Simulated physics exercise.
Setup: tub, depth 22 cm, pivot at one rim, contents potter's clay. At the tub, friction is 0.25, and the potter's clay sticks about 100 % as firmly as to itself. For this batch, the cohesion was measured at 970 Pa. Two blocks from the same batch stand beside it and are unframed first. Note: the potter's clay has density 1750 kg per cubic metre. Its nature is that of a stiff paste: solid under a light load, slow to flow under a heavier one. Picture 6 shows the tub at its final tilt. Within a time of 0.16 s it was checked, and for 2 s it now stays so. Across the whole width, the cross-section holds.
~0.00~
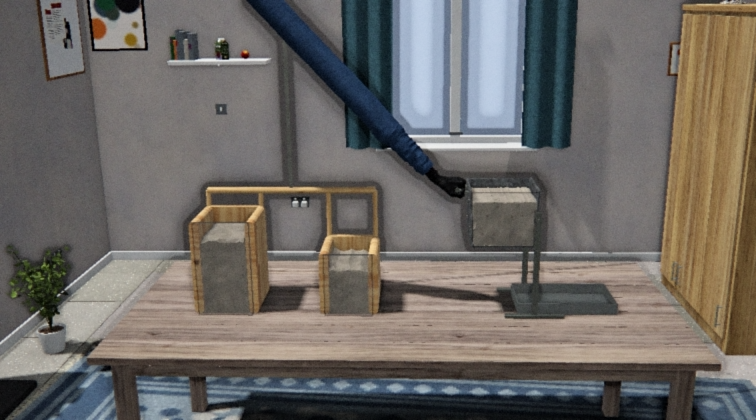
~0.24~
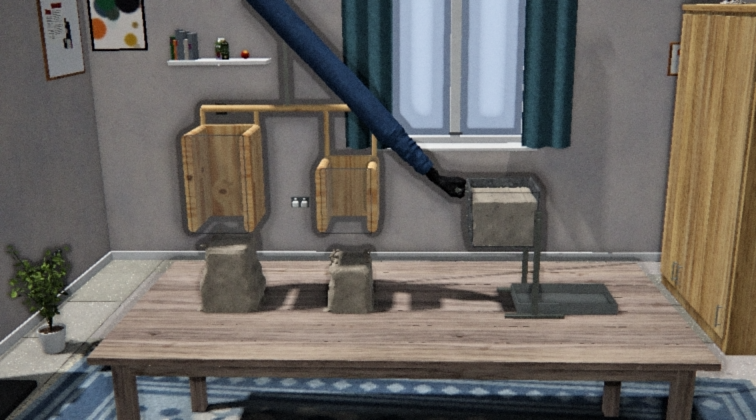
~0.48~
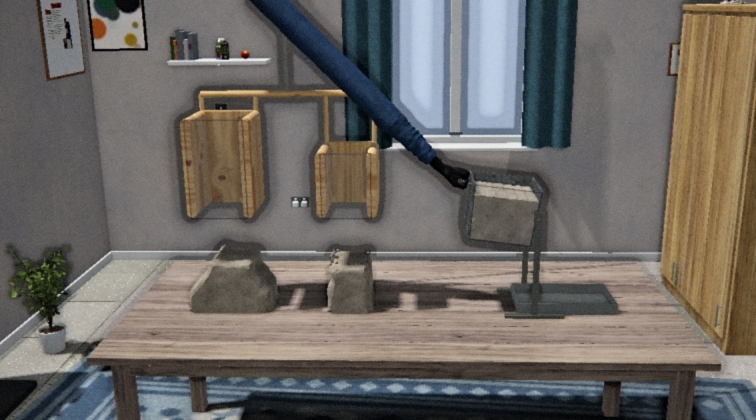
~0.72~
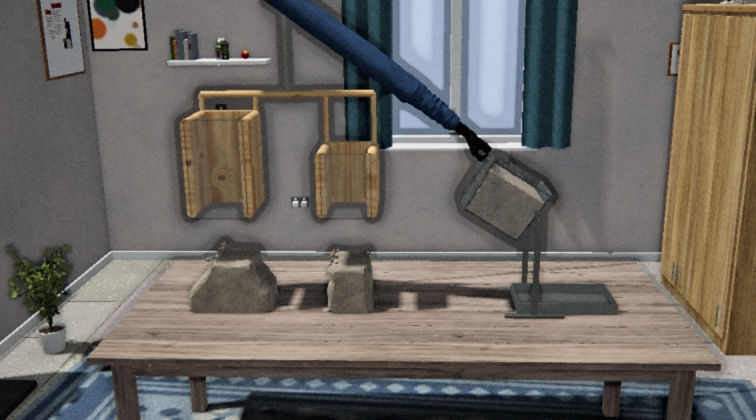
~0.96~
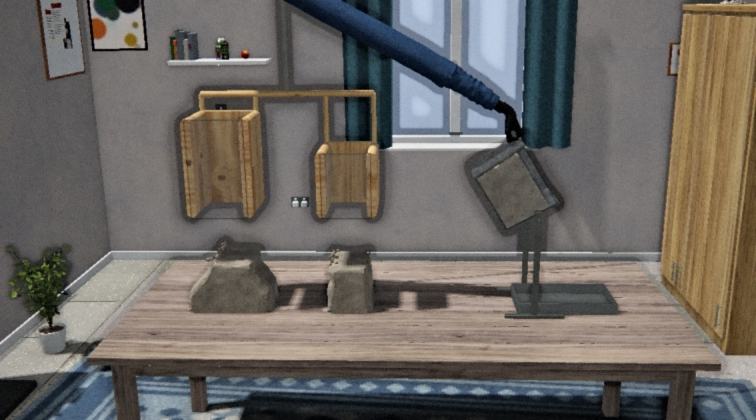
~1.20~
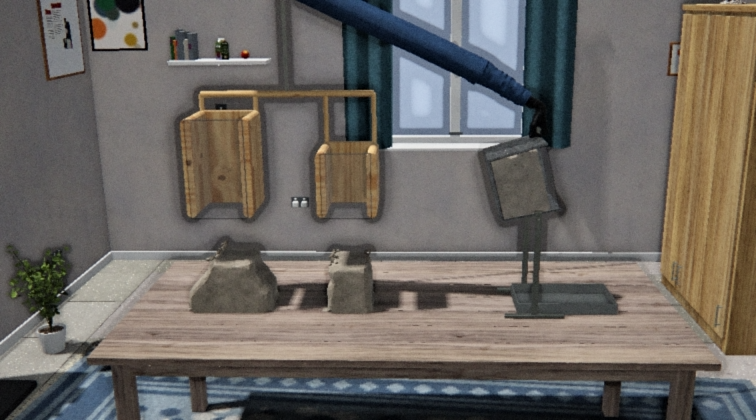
The clip opens on two wooden molds around grey clay blocks on a table, beside a clay-filled tub on a stand. The molds lift clear, and the left block slumps lower and wider while the smaller one keeps its shape. Then a blue-sleeved arm tilts the tub steeply, the clay staying inside.
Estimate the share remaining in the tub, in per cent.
Roughly 100 per cent remains in the tub.
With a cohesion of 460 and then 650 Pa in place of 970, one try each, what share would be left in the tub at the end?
It'd be some 80 percent the first time and some 100 percent the second.
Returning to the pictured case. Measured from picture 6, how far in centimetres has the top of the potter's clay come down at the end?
0 cm.
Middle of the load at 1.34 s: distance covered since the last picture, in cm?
0 cm.
By 1.34 s, the tub is at 76 degrees and holds 100 %.
By 1.51 s, the tub is at 76 degrees and holds 100 %.
By 1.68 s, the tub is at 76 degrees and holds 100 %.
By 1.85 s, the tub is at 76 degrees and holds 100 %.
By 3.20 s, at the end, the tub is at 76 degrees and holds 100 %.
